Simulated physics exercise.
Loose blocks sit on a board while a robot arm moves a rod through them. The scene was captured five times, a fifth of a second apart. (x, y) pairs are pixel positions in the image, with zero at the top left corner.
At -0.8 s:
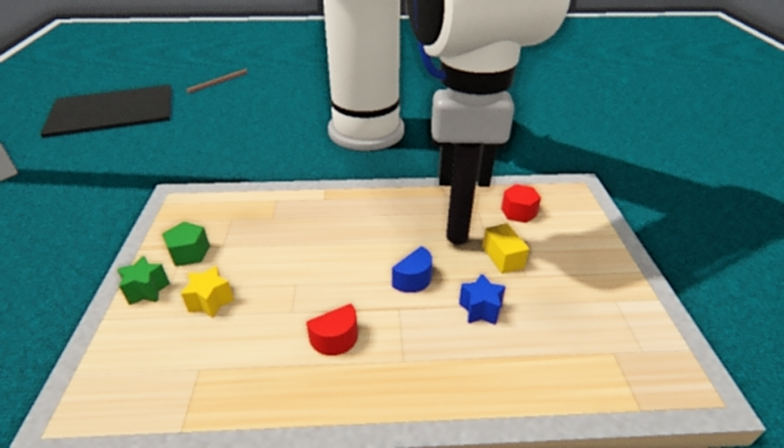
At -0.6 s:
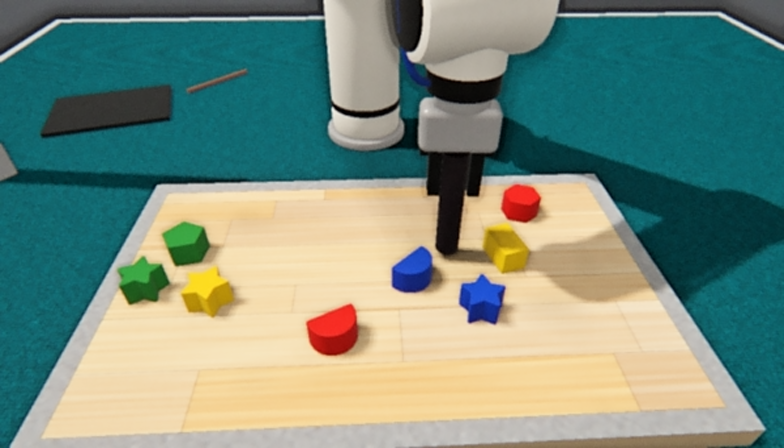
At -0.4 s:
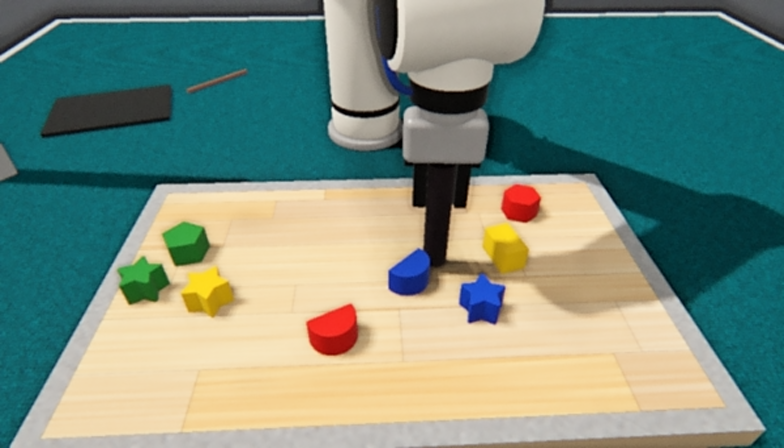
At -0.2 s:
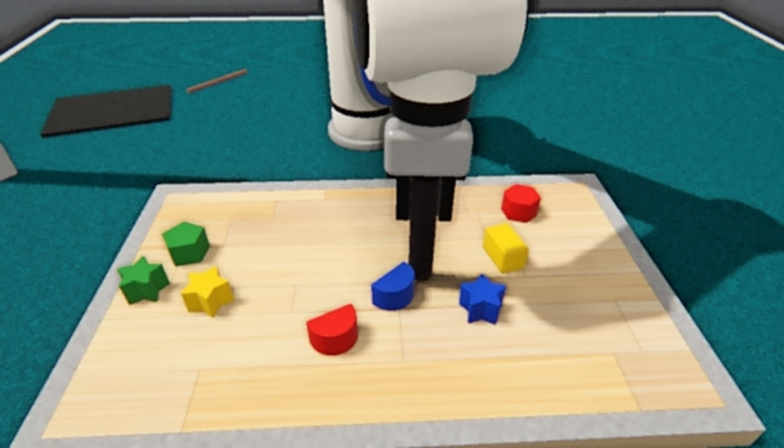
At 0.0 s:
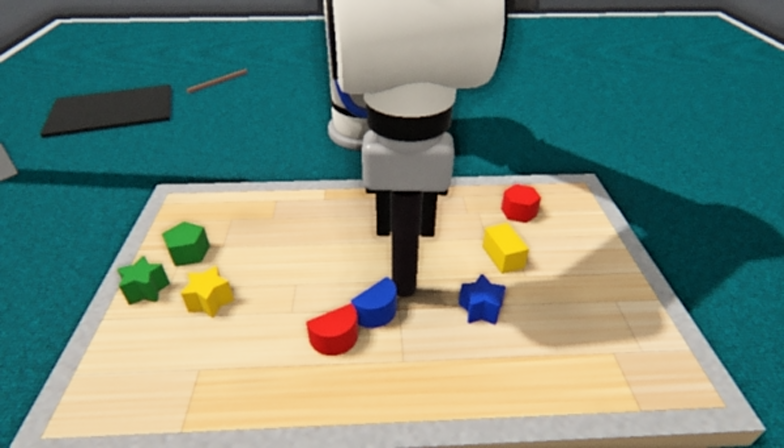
A white robot arm holding a black rod works over a pale wooden board on a teal surface, seen from a fixed, raised view in front. Green and yellow blocks sit at the left, a red half-round near the centre, and yellow, red and blue blocks at the right. The rod slides toward the viewer and left, meets the blue half-round and pushes it beside the red one.
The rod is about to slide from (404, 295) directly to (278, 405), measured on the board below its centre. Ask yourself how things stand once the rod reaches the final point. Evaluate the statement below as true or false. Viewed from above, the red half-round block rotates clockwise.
The statement is false.
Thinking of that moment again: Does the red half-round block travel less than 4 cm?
I'd say no.
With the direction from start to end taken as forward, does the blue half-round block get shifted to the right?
In short: Yes.
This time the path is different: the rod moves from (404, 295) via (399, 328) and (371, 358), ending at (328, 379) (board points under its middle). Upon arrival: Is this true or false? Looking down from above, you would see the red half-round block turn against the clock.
My answer: True.
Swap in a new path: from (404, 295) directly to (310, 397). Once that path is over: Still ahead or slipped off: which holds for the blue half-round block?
No longer ahead of the rod.
On the path given first. One third of the way, rod (366, 320); red half-round block (298, 339), turned 80° anticlockwise; blue half-round block (324, 312), turned 50° clockwise.
Two thirds of the way, rod (324, 356); red half-round block (279, 348); blue half-round block (297, 316), turned 115° clockwise.
At the end, rod (276, 398); red half-round block (254, 358), turned 70° anticlockwise; blue half-round block (297, 316), turned 115° clockwise; blue star-shaped block unmoved.
